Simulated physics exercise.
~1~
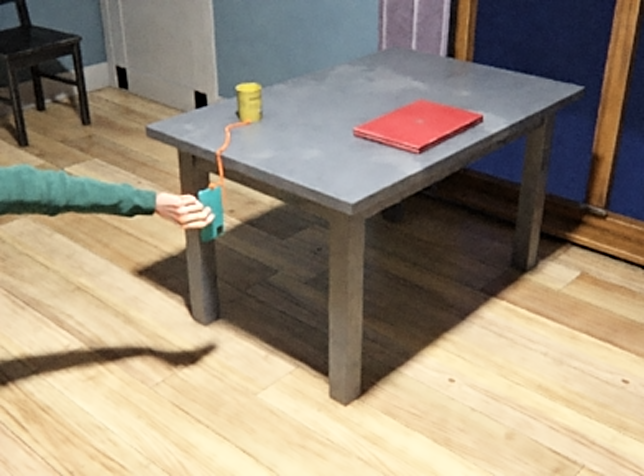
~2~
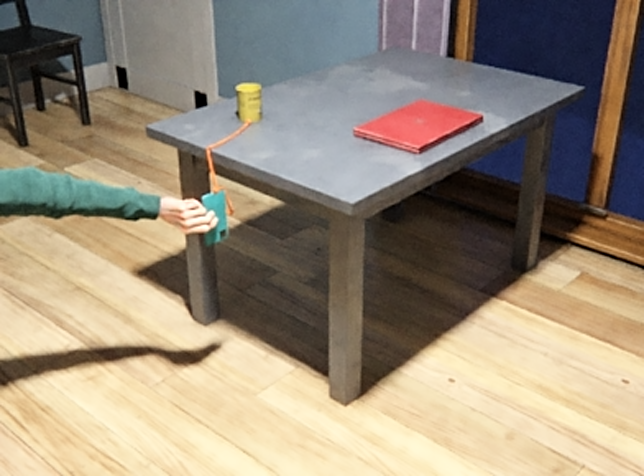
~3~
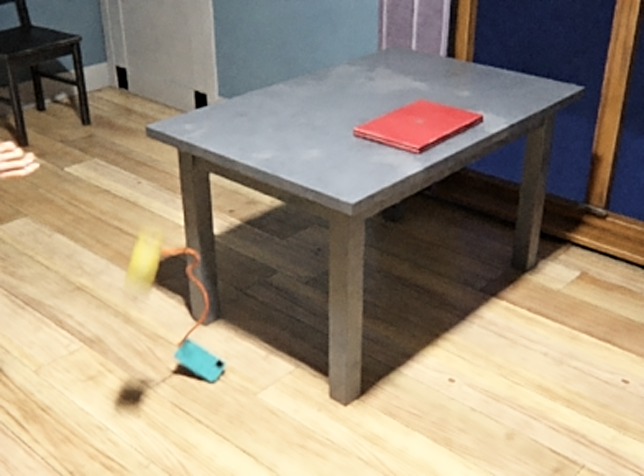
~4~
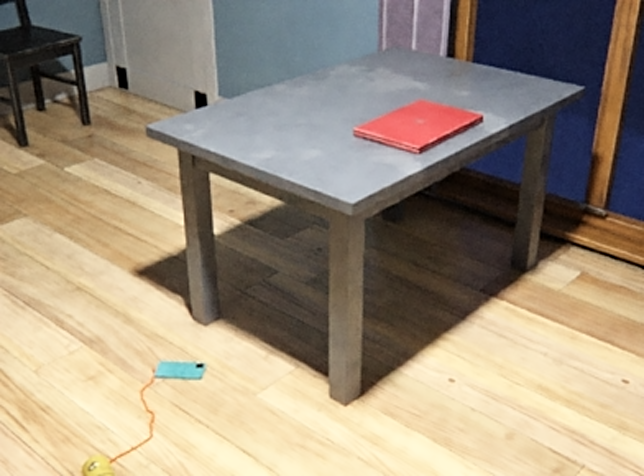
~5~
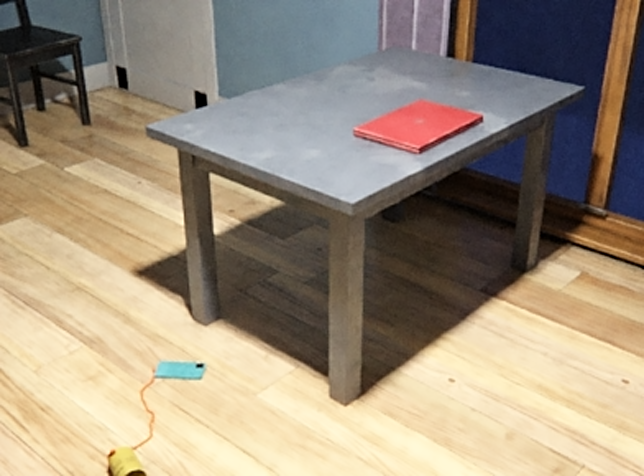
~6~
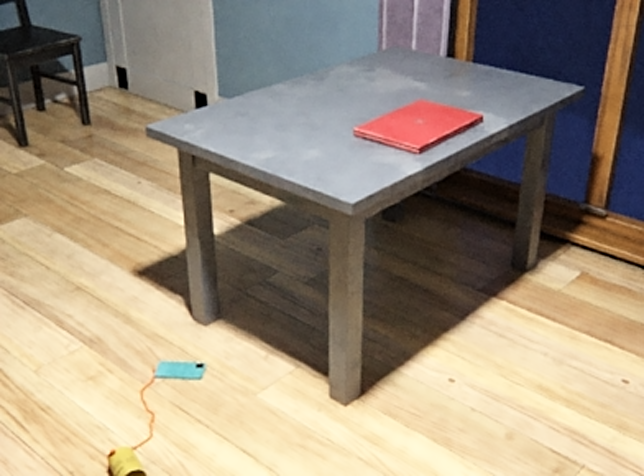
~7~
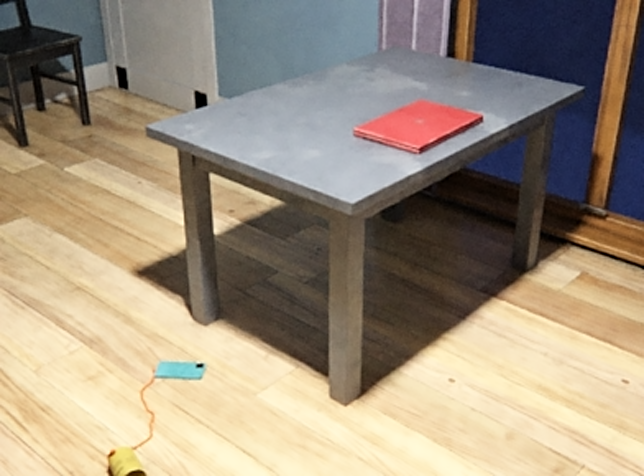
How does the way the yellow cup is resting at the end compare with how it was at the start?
At the start the yellow cup stands upright on the table, and at the end it lies on its side on the floor.
